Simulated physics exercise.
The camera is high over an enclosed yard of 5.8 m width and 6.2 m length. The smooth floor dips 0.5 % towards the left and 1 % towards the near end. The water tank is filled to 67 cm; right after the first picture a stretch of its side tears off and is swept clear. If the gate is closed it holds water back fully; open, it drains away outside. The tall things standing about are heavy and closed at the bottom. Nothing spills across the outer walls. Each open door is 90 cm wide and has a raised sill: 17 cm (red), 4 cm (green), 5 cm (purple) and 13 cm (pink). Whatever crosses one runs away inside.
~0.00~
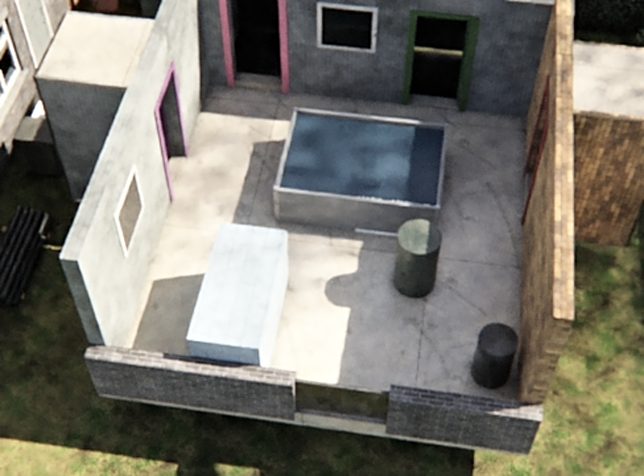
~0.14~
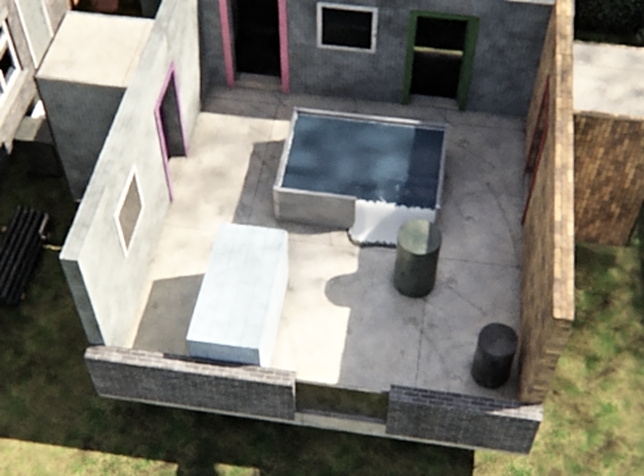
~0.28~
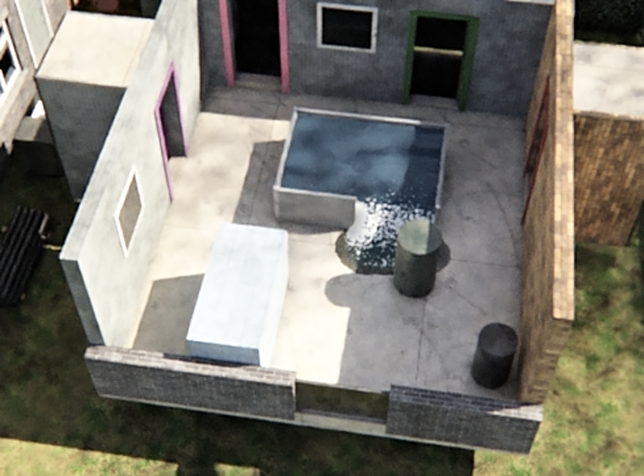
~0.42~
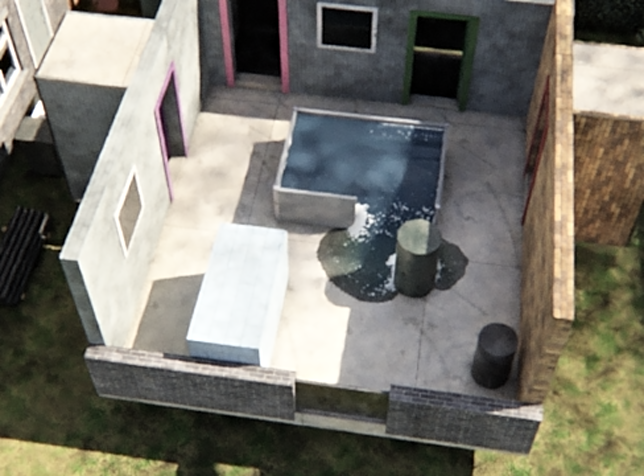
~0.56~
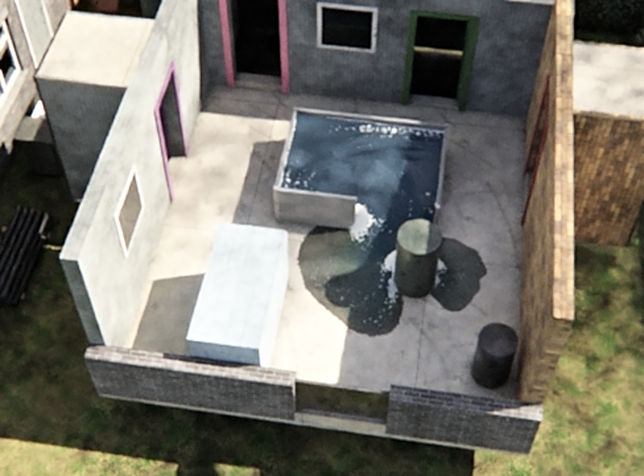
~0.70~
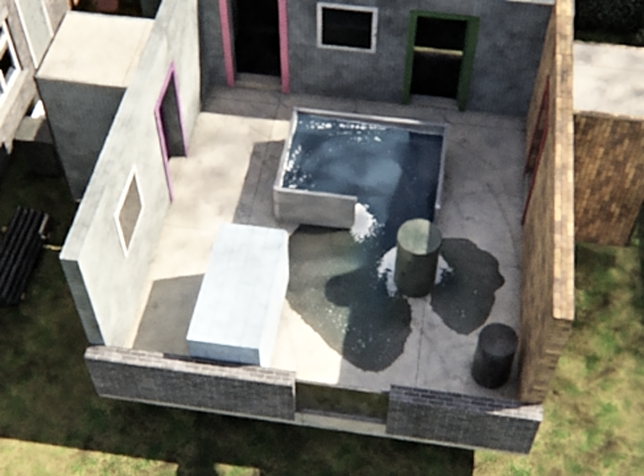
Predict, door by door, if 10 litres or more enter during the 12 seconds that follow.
The water let in: At the red door it does not reach the limit; at the green door it exceeds the limit; at the purple door it exceeds the limit; at the pink door it stays under the limit.
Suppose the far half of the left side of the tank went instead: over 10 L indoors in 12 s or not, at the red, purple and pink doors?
Then: Red below, purple above, pink over.
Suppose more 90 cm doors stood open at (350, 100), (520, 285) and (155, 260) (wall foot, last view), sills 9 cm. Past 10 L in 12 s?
In that order: Not over, past it, below.
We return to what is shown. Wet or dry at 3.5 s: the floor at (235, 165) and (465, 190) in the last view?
In that order: Dry, wet.
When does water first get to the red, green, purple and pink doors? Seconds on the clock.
Arrival: Red 1.8 s, green 3.8 s, purple 3.8 s, pink 8.0 s.
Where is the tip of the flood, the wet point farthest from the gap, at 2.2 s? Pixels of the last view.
At about (117, 373).
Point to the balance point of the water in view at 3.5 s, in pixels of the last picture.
Around (381, 270).
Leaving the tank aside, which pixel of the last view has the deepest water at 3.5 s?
Near (514, 427).
After 1.4 s water covers 30 % of the floor and is deepest (53 cm) near (406, 258); red door not reached, green door not reached, purple door not reached, pink door not reached.
After 2.2 s water covers 40 % of the floor and is deepest (40 cm) near (281, 362); red door 6 cm at the sill, 0 L in, green door not reached, purple door not reached, pink door not reached.
After 3.5 s water covers 60 % of the floor and is deepest (36 cm) near (514, 427); red door 5 cm at the sill, 0 L in, green door not reached, purple door not reached, pink door not reached.
After 7.0 s water covers 90 % of the floor and is deepest (23 cm) near (526, 118); red door 11 cm at the sill, 0 L in, green door 3 cm at the sill, 2 L in, purple door 8 cm at the sill, 4 L in, pink door not reached.
After 12.0 s water covers 100 % of the floor and is deepest (14 cm) near (277, 384); red door 11 cm at the sill, 0 L in, green door 8 cm at the sill, 48 L in, purple door 13 cm at the sill, 34 L in, pink door 10 cm at the sill, 0 L in.
